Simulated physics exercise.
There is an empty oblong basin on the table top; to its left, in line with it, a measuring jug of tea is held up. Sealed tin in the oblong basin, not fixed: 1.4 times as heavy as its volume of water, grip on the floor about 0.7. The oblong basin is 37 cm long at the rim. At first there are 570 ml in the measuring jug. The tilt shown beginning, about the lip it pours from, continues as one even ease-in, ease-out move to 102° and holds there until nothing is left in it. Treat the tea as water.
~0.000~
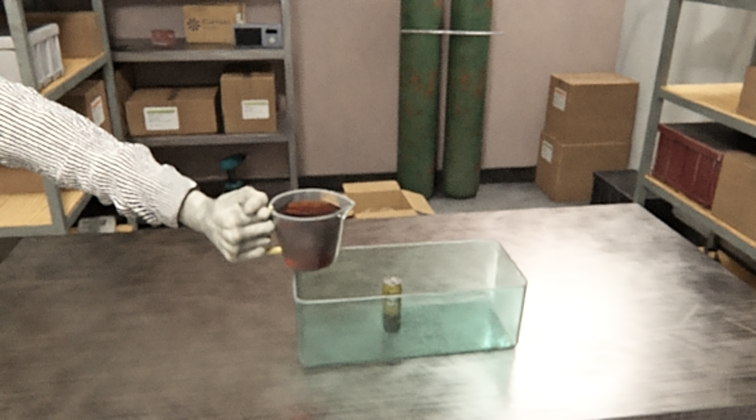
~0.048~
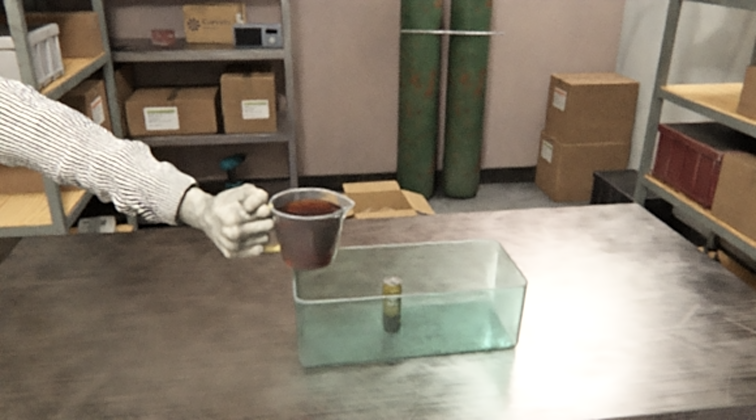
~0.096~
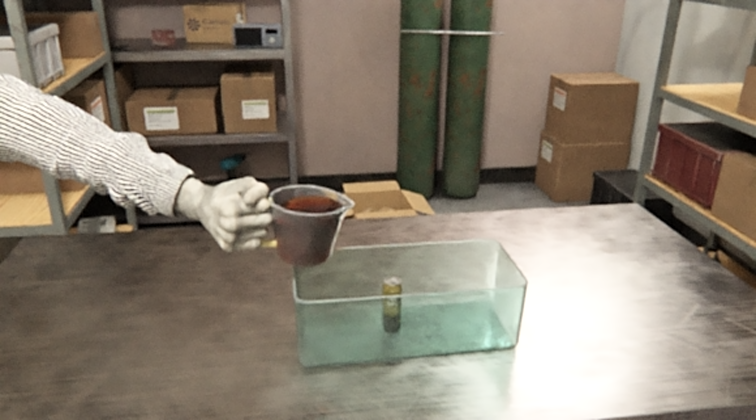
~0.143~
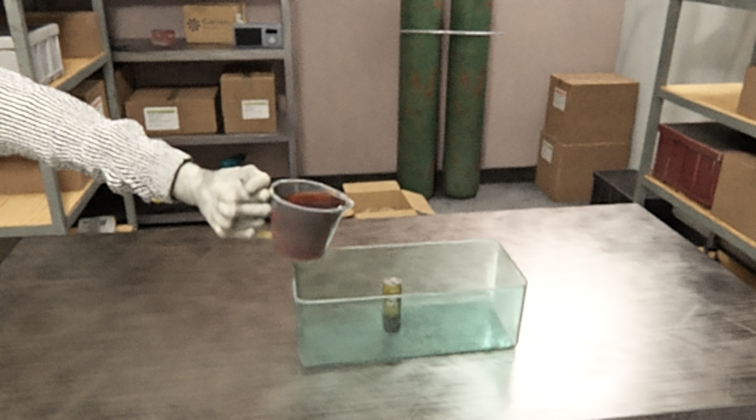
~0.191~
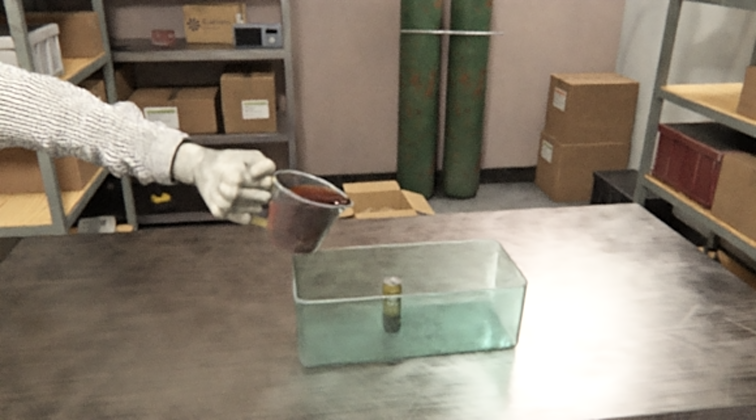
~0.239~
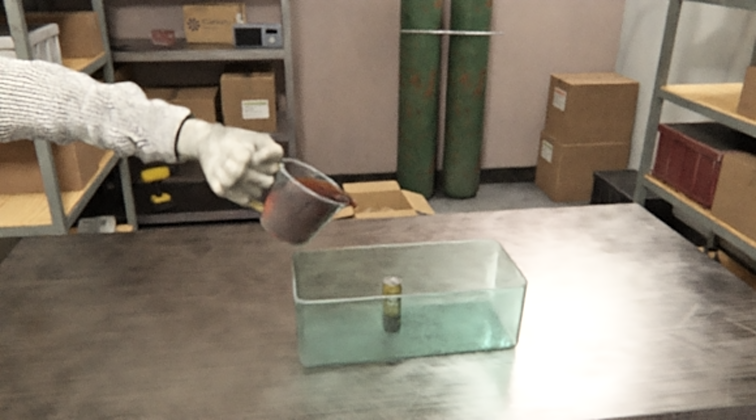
Gloved hand tilting a jug of reddish-brown liquid rightward above a glass basin, a small tin standing in the shallow water inside.
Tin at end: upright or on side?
It does not overbalance.
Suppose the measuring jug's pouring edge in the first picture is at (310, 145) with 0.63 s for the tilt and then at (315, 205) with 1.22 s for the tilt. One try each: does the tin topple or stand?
Run one: It does not tip. Run two: It does not tip.
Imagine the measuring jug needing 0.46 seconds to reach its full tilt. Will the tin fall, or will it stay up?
So the tin will hold steady.
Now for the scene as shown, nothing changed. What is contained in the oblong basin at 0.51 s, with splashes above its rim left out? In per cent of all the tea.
10 %, roughly.
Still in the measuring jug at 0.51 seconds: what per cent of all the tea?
Around 50 in a hundred.
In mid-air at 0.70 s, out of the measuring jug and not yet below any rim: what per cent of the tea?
Roughly 24 per cent.
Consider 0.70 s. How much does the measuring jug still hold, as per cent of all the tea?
4 %.
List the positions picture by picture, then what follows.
The first frame shows tilt 0°; pouring edge (354, 203); surface from (274, 213) to (344, 209); the oblong basin's rim runs from (294, 276) to (513, 262); the tin's top is at (392, 283).
The second frame shows tilt 1°; pouring edge (354, 203); surface from (273, 212) to (344, 208).
The third frame shows tilt 6°; pouring edge (354, 203); surface from (273, 210) to (344, 205).
The fourth frame shows tilt 13°; pouring edge (354, 203); surface from (272, 206) to (346, 201).
The fifth frame shows tilt 21°; pouring edge (353, 203); surface from (272, 198) to (350, 200).
The sixth frame shows tilt 32°; pouring edge (353, 203); surface from (271, 192) to (345, 195); 2 per cent is over the edge.
By 0.51 s the tilt is 93° and 50 per cent is still to pour; the tin stands where it began.
By 0.70 s the tilt is 102° and 4 per cent is still to pour; the tin stands where it began.
By 0.91 s the tilt is 102° and 0 per cent is still to pour; the tin stands where it began.
By 1.13 s the tilt is 102° and 0 per cent is still to pour; the tin stands where it began.
At rest the tin stands where it began.
